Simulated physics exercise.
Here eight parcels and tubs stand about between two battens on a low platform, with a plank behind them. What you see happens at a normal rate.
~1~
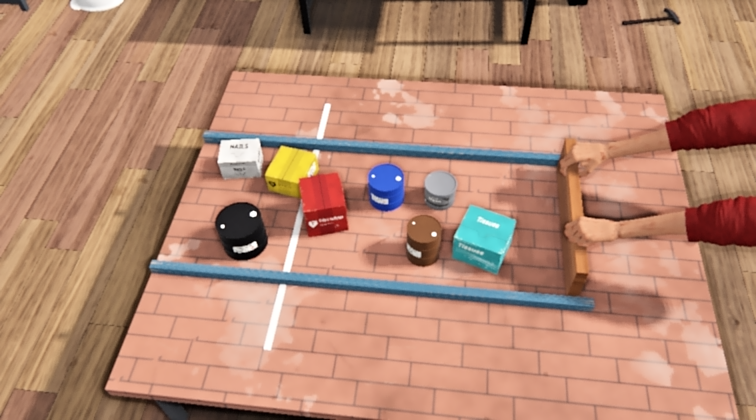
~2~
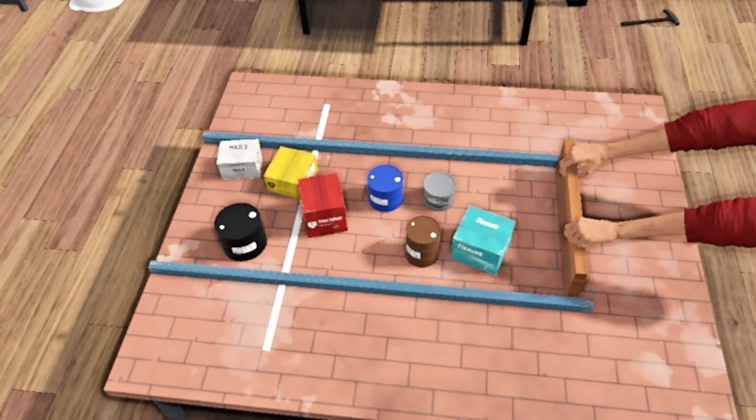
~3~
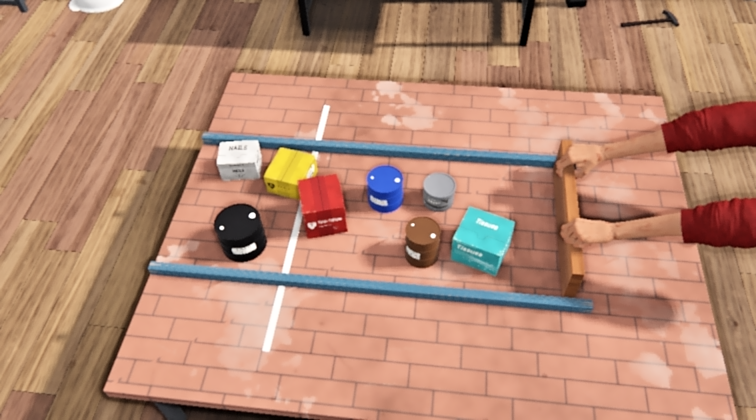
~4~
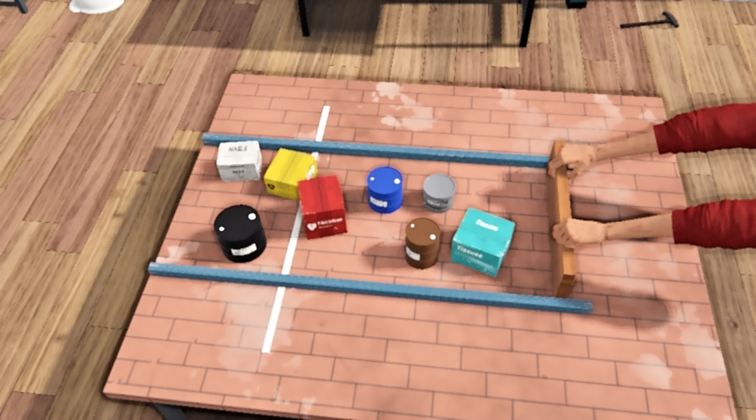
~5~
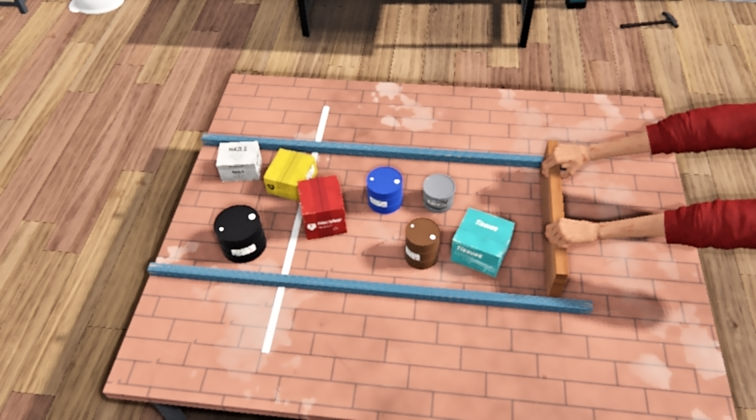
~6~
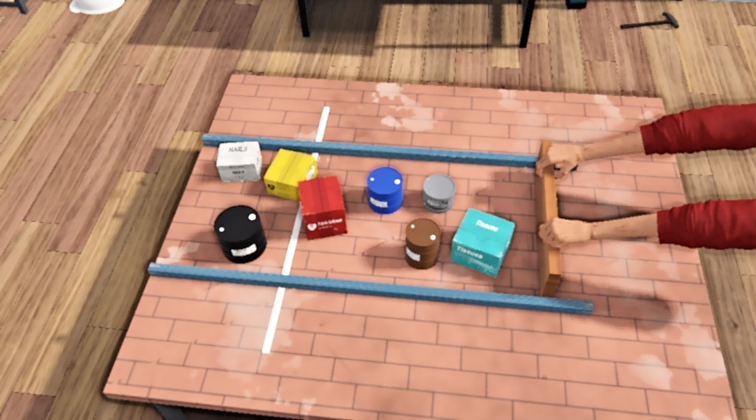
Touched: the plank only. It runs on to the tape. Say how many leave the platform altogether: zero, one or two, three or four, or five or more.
The tally of falls will come to none at all.
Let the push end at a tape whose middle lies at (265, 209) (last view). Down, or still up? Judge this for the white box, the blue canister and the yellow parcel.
Here's how it goes: The white box ends up down, the blue canister is still up there, and the yellow parcel is still up there.
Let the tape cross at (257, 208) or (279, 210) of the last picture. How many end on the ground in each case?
Down on the ground: 2 and 1.
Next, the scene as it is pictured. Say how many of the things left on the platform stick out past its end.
Result: 1.
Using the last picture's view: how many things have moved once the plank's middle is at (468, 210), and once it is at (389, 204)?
At the first spot the count is 2, and at the second it is 5.
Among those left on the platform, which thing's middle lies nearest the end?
The white box ends up foremost.
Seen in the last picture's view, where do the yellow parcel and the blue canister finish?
Listed in order, first is (241, 161) and the other is (257, 181).
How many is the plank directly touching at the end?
Contact count: 2.
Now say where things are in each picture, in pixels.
The first picture shows white box (241, 159); black canister (242, 232); yellow parcel (292, 172); plank (571, 215); tape (302, 209).
The second picture shows black canister (241, 232); turquoise box (483, 240).
The third picture shows yellow parcel (291, 174); brown canister (422, 243).
The fourth picture shows white box (240, 161); blue canister (385, 190).
The fifth picture shows black canister (241, 234); red parcel (322, 207).
The sixth picture shows white box (240, 162); black canister (241, 234); yellow parcel (291, 175); plank (547, 216); tape (301, 212).
Soon after, none off yet; white box at rest near (240, 162); black canister at rest near (241, 234); yellow parcel at rest near (291, 175).
After that, none off yet; white box displaced a little near (232, 158); black canister displaced a little near (233, 234); yellow parcel displaced a little near (275, 166).
In the end, the number that fall off is zero.
